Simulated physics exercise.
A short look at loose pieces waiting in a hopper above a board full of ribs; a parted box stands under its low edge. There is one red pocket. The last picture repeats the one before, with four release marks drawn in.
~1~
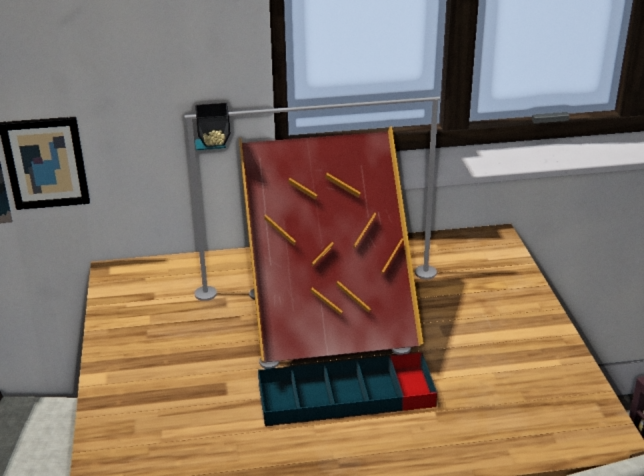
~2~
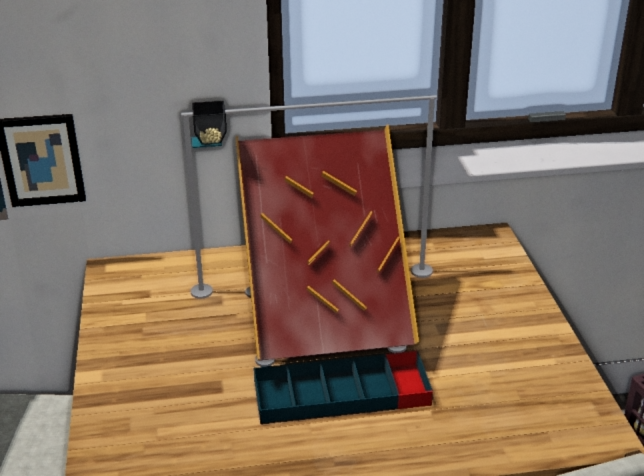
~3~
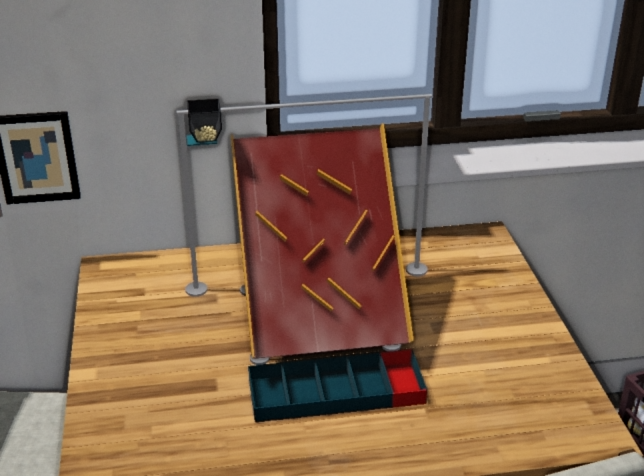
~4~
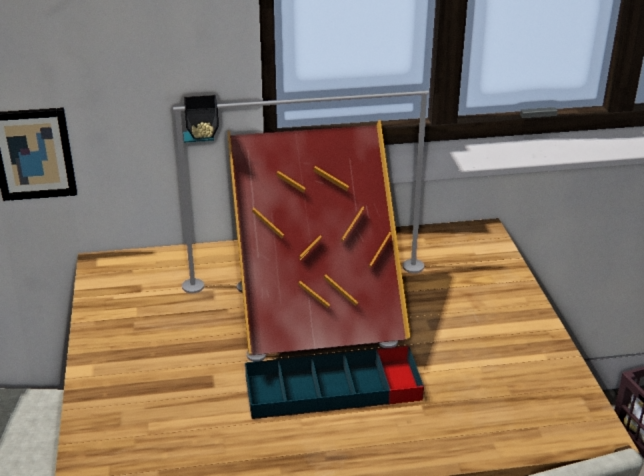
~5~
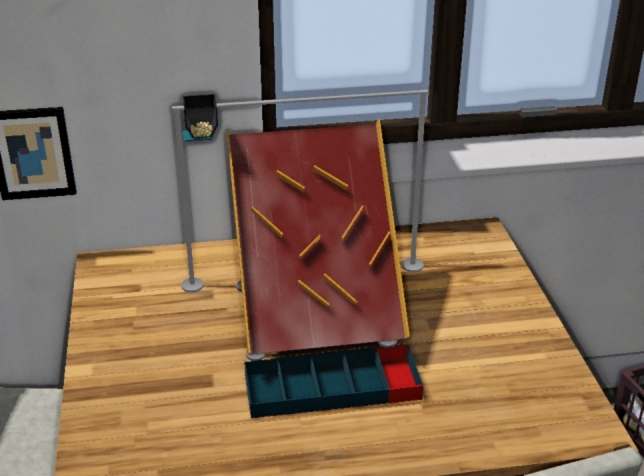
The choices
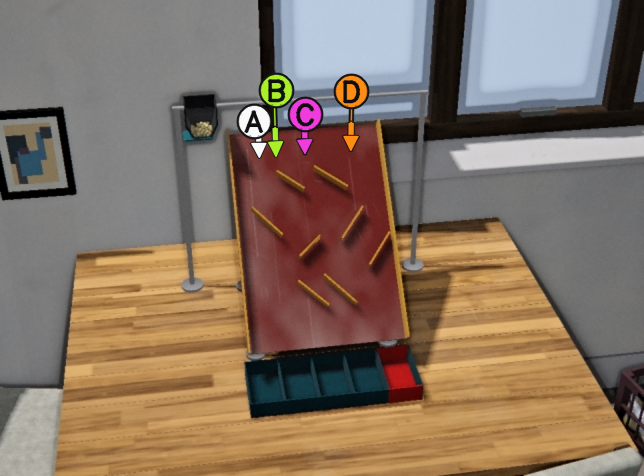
A tilted dark red board with slanting yellow ribs stands on a striped wooden table, seen from the front and slightly above in a grey-walled room. A small black hopper holding pale pieces hangs from a metal frame at upper left, and below the board sits a dark teal box with one red pocket at its right end. The view shifts slightly, carrying everything a little left and up before settling, while the pieces stay in the hopper.
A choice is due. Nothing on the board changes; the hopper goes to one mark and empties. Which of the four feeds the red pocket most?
The answer is mark C.
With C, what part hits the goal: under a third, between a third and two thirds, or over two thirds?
Over two thirds.
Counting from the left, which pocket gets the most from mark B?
It is the fifth one.
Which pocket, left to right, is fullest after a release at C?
It is the fifth one.
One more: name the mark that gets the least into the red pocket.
A.
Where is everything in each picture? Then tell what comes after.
Hopper (214, 140), soya beans, door shut, in the first picture.
Ribs (286, 177) to (313, 194), (323, 172) to (357, 192), (261, 213) to (292, 240), in the second picture.
Ribs (346, 242) to (367, 210), (304, 260) to (324, 239), (374, 269) to (394, 236), in the third picture.
Ribs (299, 281) to (330, 305), (325, 275) to (358, 303), in the fourth picture.
Red pocket (406, 393), number 5 of 5 from the left, in the fifth picture.
On the marked copy, mark A meets the board at (259, 152); mark B meets the board at (275, 151); mark C meets the board at (304, 148); mark D meets the board at (350, 145).
For mark A, not one piece in the red pocket, almost all in other pockets, about a tenth outside the box.
For mark B, roughly a third in the red pocket, roughly half in other pockets, about a tenth outside the box.
For mark C, the larger part in the red pocket, roughly a quarter in other pockets, just a few outside the box.
For mark D, roughly two thirds in the red pocket, roughly a third in other pockets, just a few held on the board.
